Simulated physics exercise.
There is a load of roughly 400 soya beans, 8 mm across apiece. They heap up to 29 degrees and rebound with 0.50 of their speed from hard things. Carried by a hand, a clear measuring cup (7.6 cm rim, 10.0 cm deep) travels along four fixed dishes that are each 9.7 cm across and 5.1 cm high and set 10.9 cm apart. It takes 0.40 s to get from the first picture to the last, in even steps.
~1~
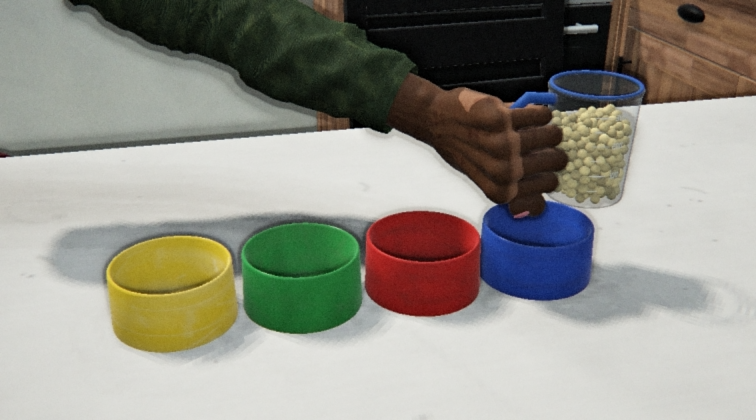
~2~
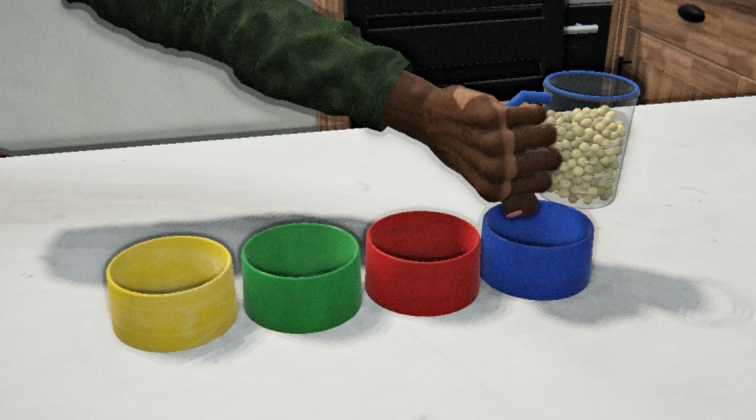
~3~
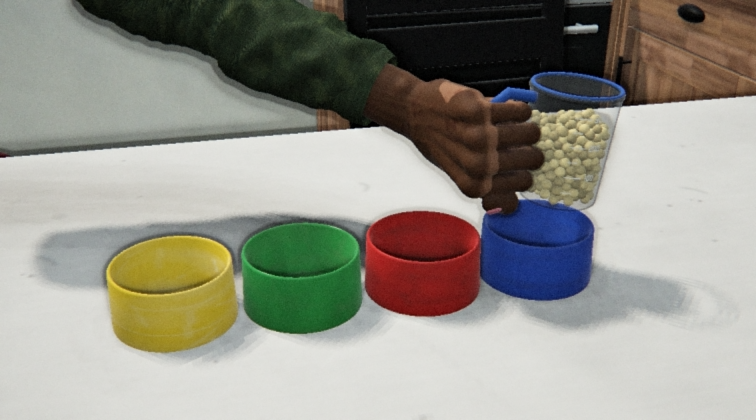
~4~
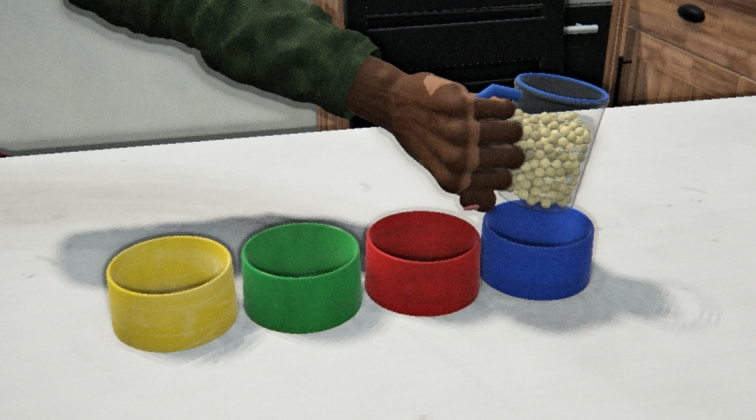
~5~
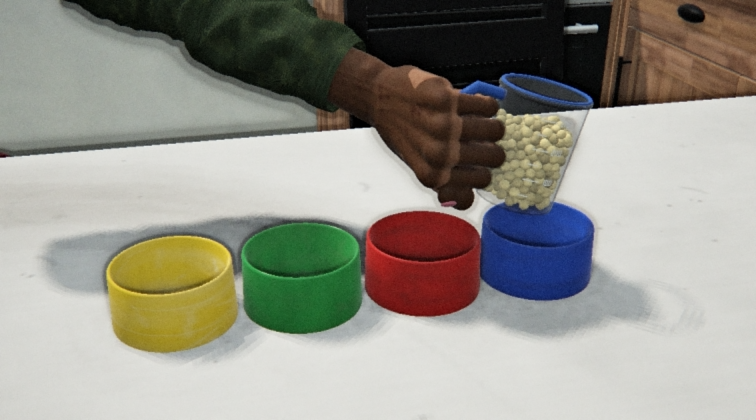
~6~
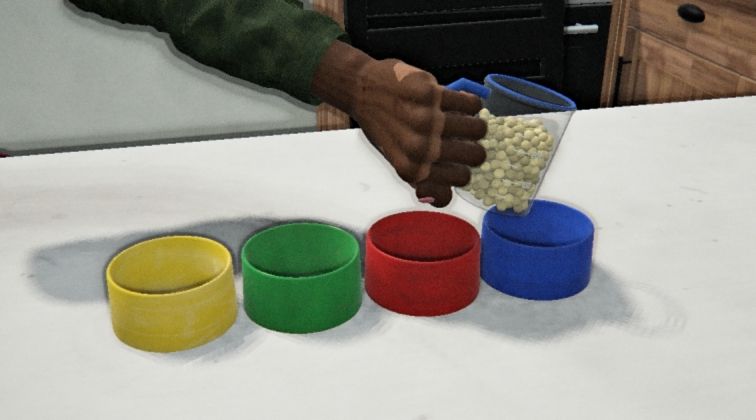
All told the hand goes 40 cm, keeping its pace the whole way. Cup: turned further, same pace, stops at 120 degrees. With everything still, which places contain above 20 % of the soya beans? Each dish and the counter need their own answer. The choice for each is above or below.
At the end, red: It should not get past the one-in-five mark, blue: It should not get past the one-in-five mark, green: It should not get past the one-in-five mark, yellow: It should get past the one-in-five mark, counter: It should not get past the one-in-five mark.
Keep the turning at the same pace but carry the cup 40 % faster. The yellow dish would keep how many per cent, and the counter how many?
Yellow 90, counter 10.
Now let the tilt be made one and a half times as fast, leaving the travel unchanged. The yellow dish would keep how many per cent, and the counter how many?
It would be yellow 30 and counter 10.
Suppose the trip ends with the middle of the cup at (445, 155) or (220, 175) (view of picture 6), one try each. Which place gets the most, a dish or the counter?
Blue, then green.
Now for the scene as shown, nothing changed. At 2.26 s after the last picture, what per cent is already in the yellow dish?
Roughly 90 %.
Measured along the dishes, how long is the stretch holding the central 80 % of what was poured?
Roughly 6 centimetres.
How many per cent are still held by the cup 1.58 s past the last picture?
Around 100 in a hundred.
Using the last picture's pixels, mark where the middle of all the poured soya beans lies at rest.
Once everything settles, the centre is around (187, 291).
Then, 0.95 s after the last picture, tilt 65 degrees; cup holds 100 %.
Then, 1.58 s after the last picture, tilt 97 degrees; cup holds 100 %.
Then, 2.26 s after the last picture, tilt 120 degrees; cup holds 5 %, yellow 90 %.
In the end, red 0 %, blue 0 %, green 0 %, yellow 95 %, counter 5 %.
